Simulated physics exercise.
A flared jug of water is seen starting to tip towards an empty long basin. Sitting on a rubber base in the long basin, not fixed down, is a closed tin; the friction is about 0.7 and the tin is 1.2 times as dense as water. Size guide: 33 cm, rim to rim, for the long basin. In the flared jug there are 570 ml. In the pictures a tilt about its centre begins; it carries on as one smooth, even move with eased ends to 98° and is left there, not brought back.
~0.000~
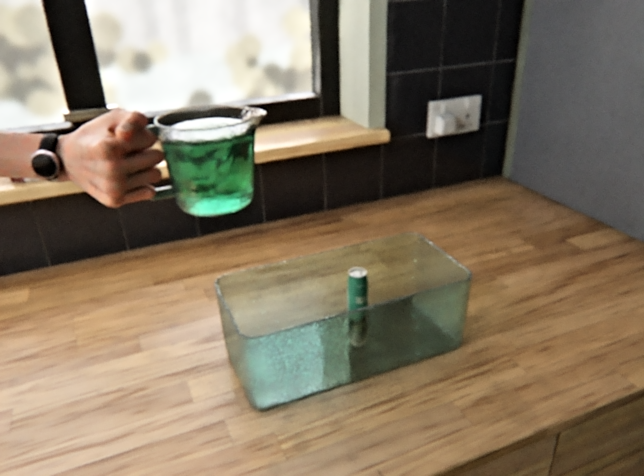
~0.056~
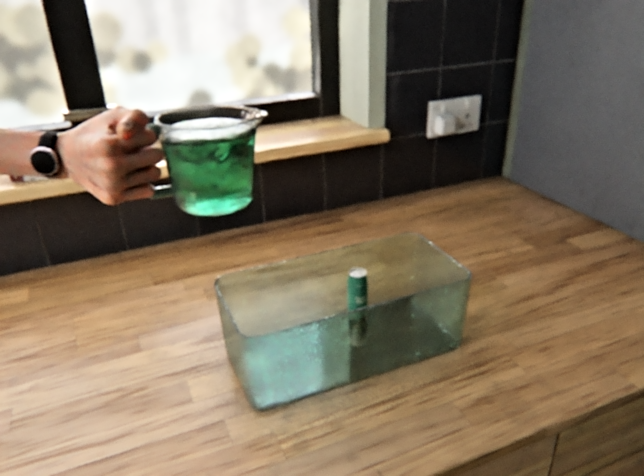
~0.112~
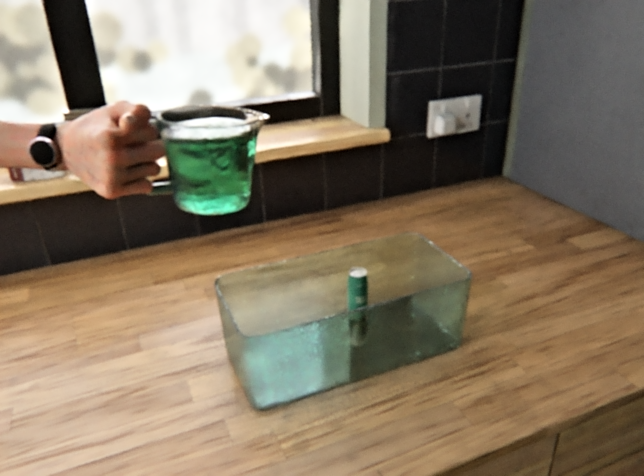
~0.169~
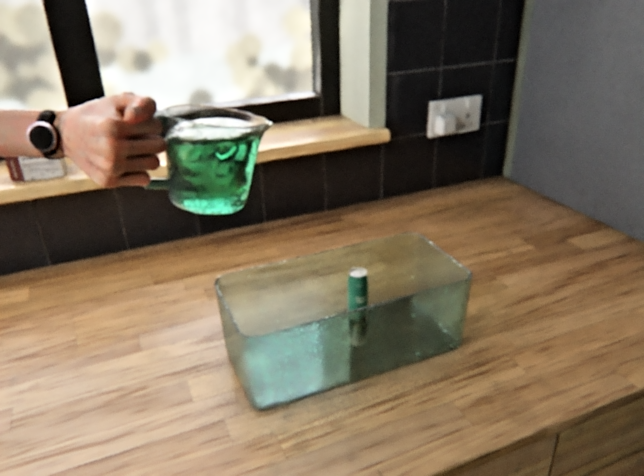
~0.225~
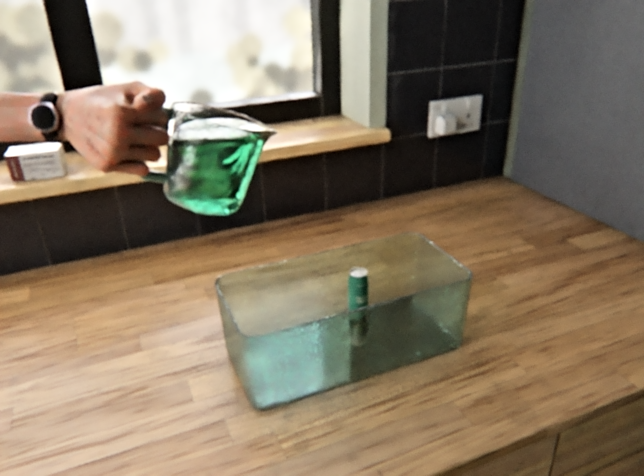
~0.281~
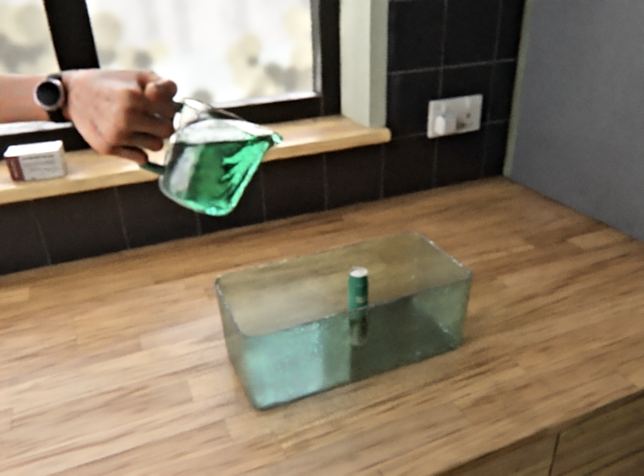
A hand wearing a dark watch holds a clear, flared jug of bright green liquid at upper left, above a wooden counter seen from slightly above by a still camera. Below, a long glass basin holds a small upright green tin, with a window, black tiles and a white socket behind. The hand gradually tilts the jug rightward, and the green liquid shifts to its lip.
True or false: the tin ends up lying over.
True.
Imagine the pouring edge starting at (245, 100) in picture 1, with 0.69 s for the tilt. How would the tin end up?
Then it stays on its base.
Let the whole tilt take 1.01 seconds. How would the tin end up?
Result: Tin tipped over.
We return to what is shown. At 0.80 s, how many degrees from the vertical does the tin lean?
10°.
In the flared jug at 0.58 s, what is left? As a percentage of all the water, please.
About 54 per cent.
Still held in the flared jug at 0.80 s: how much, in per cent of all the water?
Near 14 percent, more or less.
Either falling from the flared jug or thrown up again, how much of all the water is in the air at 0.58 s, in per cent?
32 %.
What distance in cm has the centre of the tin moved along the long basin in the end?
8.0 cm.
By 0.58 s the tilt is 84° and 55 per cent is still to pour; the tin stands where it began.
By 0.80 s the tilt is 98° and 13 per cent is still to pour; the tin leans 8°.
By 1.02 s the tilt is 98° and 2 per cent is still to pour; the tin leans 44°.
By 1.27 s the tilt is 98° and 0 per cent is still to pour; the tin lies on its side.
At rest the tin lies on its side.
